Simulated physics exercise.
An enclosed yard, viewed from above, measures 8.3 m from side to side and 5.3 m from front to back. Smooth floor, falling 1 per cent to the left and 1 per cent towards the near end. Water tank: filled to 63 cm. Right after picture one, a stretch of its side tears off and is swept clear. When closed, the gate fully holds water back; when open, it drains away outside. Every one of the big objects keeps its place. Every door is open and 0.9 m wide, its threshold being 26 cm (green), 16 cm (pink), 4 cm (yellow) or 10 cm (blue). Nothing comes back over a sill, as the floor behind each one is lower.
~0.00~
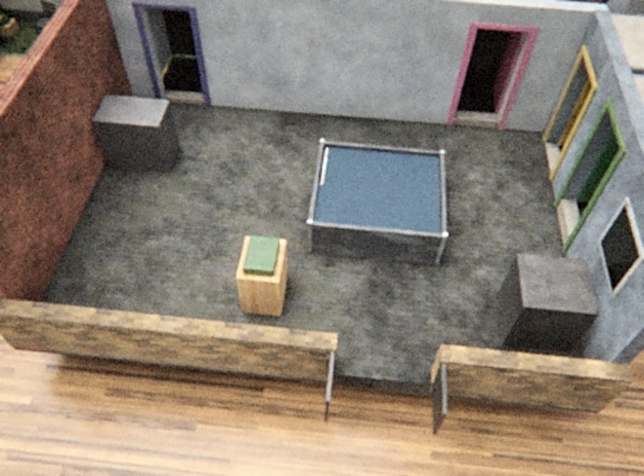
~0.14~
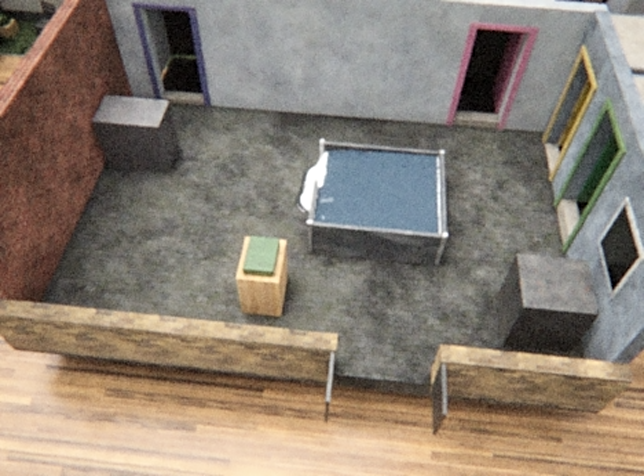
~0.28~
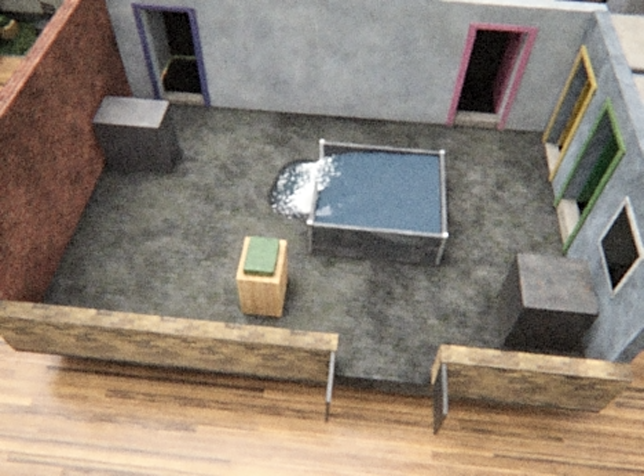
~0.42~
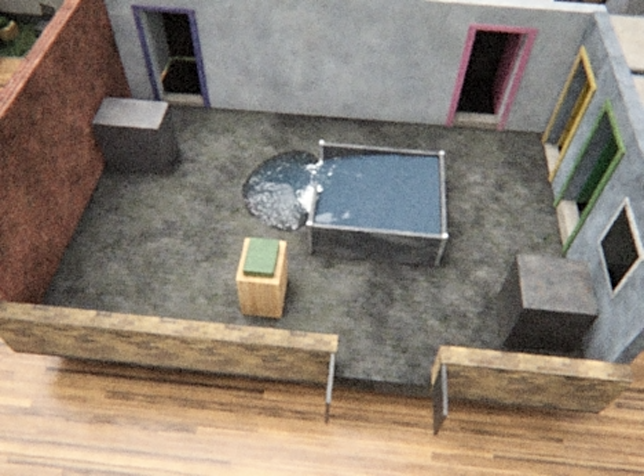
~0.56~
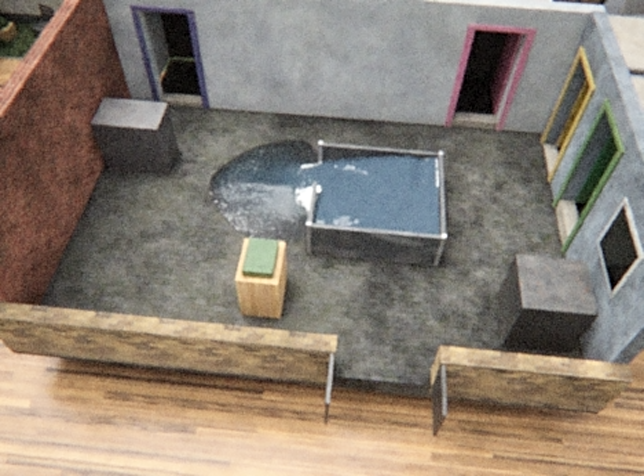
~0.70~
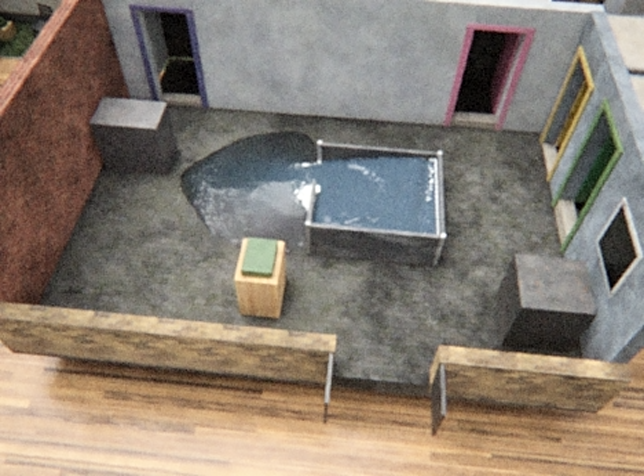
In this clip, a blue water-filled tank stands in a walled yard with coloured doorways, then its left side opens and water gushes out, spreading leftward across the grey floor behind a wooden block with a green top.
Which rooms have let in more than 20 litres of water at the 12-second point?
At the green door it looks set to land under the limit; at the pink door it looks set to land under the limit; at the yellow door it looks set to land under the limit; at the blue door it looks set to land over the limit.
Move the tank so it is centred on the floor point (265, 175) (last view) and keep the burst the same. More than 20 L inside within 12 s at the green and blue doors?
Green door held, blue door exceeded.
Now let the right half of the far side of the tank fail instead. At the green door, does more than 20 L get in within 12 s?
Note: Green door, short of the limit.
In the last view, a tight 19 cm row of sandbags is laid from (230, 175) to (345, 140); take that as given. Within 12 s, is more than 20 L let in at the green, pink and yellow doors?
So green comes out low enough, pink comes out low enough and yellow comes out low enough.
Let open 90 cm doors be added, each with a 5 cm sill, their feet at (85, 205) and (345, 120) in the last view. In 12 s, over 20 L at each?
Check, in order - fail / pass.
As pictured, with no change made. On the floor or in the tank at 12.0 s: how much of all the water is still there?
I'd say close to 96 percent is still there.
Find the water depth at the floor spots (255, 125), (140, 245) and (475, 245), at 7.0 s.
10, 7 and 0 cm.
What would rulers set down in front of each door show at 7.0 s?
Centimetres: Green 0 / pink 0 / yellow 0 / blue 9.
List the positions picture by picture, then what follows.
The first frame shows the water tank at (379, 189) is whole and still, 63 cm deep.
In the second frame, water pours out at (320, 180) and has run 0.5 m, to (315, 169); typically 9 cm deep outside, 63 cm at the water tank's back.
In the third frame, water pours out at (320, 182) and has run 0.9 m, to (273, 198); typically 10 cm deep outside, 63 cm at the water tank's back.
In the fourth frame, the front is at (247, 192), 1.3 m from the gap at (320, 184); 1.7 m2 of floor is under water; 63 cm left at the back of the water tank.
In the fifth frame, water pours out at (319, 184) and has run 1.9 m, to (218, 175); typically 5 cm deep outside, 62 cm at the water tank's back.
In the sixth frame, water pours out at (318, 183) and has run 2.4 m, to (188, 175); typically 4 cm deep outside, 56 cm at the water tank's back.
After 1.4 s water covers 30 % of the floor and is deepest (38 cm) near (314, 185); green door not reached, pink door not reached, yellow door not reached, blue door not reached.
After 2.2 s water covers 35 % of the floor and is deepest (38 cm) near (131, 105); green door not reached, pink door not reached, yellow door not reached, blue door 15 cm at the sill, 2 L in.
After 3.5 s water covers 40 % of the floor and is deepest (33 cm) near (108, 154); green door not reached, pink door not reached, yellow door not reached, blue door 21 cm at the sill, 28 L in.
After 7.0 s water covers 65 % of the floor and is deepest (20 cm) near (59, 262); green door not reached, pink door not reached, yellow door not reached, blue door 9 cm at the sill, 62 L in.
After 12.0 s water covers 95 % of the floor and is deepest (14 cm) near (27, 330); green door 3 cm at the sill, 0 L in, pink door 3 cm at the sill, 0 L in, yellow door 3 cm at the sill, 0 L in, blue door 7 cm at the sill, 63 L in.
